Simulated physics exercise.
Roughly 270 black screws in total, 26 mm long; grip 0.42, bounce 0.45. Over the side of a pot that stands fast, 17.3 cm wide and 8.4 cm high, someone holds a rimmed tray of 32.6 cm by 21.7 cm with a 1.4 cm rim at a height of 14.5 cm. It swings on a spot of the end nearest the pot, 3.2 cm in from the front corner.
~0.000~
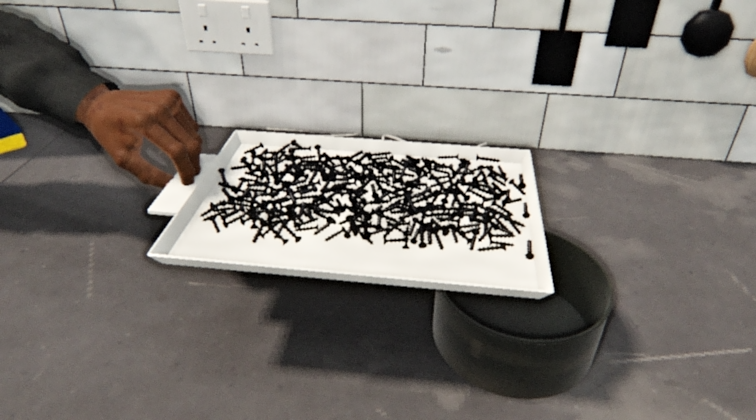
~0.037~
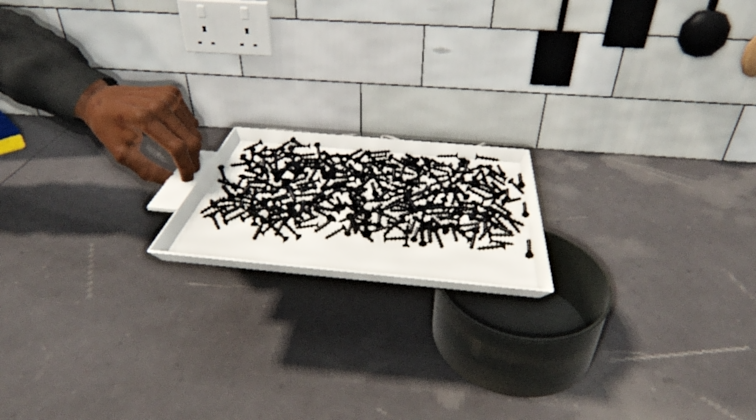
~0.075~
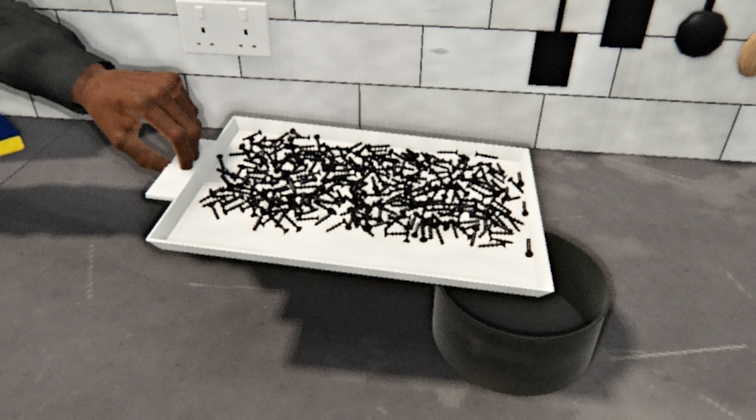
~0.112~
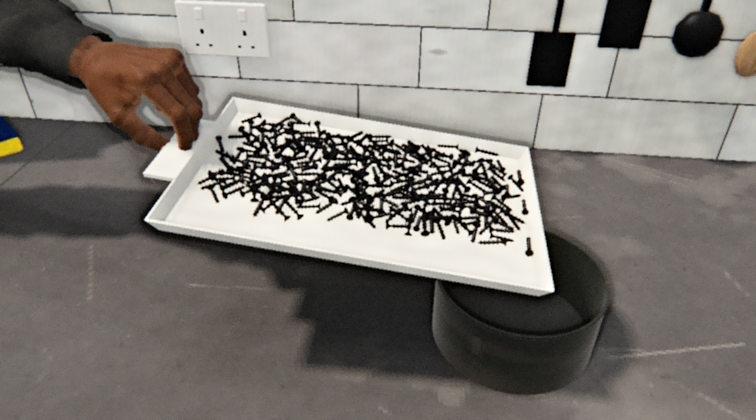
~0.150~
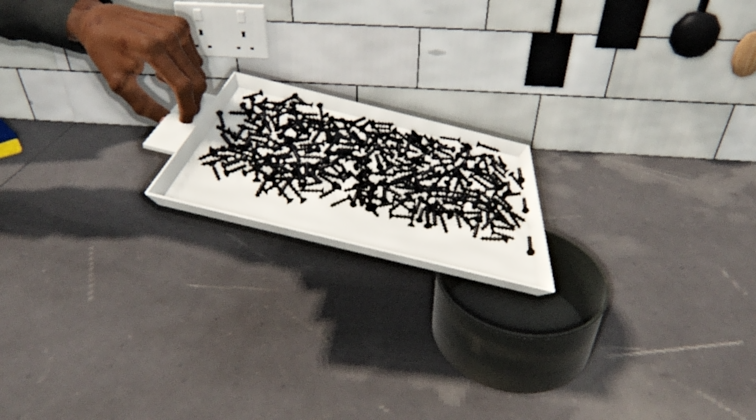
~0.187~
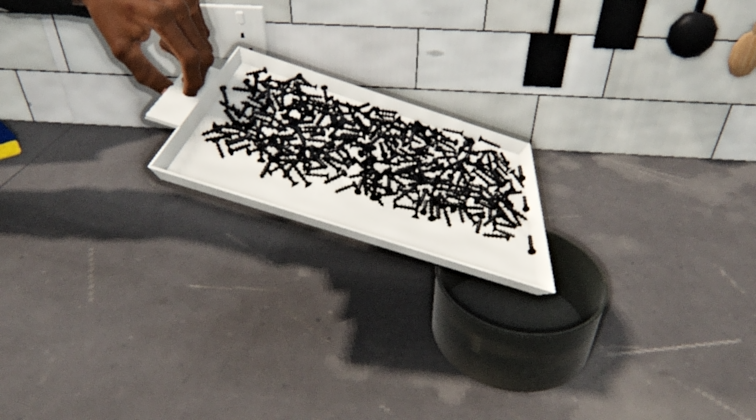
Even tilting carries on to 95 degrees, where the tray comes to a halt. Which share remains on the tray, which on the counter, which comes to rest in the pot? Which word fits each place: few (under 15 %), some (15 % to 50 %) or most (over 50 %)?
Left on the tray gets few; counter gets most; pot gets some.
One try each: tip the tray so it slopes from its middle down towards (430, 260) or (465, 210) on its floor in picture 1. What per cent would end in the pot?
That would be close to 0 per cent and then close to 55 per cent.
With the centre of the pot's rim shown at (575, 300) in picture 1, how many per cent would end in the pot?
With the pot there, close to 80 per cent.
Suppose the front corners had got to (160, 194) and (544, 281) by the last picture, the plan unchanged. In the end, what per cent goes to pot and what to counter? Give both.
Final per cent - pot 30, counter 70.
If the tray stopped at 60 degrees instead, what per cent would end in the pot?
In that case, near 25 percent.
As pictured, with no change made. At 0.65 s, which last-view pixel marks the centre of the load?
Near pixel (590, 257).
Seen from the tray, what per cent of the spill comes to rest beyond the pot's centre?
100 %.
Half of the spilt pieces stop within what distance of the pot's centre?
Distance: Roughly 18 cm.
After 0.47 s, tilt 57 degrees; the tray holds 100 %, the pot 0 %.
After 0.65 s, tilt 81 degrees; the tray holds 30 %, the pot 10 %.
Then, at 0.96 s, tilt 95 degrees; the tray holds 0 %, the pot 25 %.
At rest (1.9 s), tray 0 %, counter 75 %, pot 25 %.
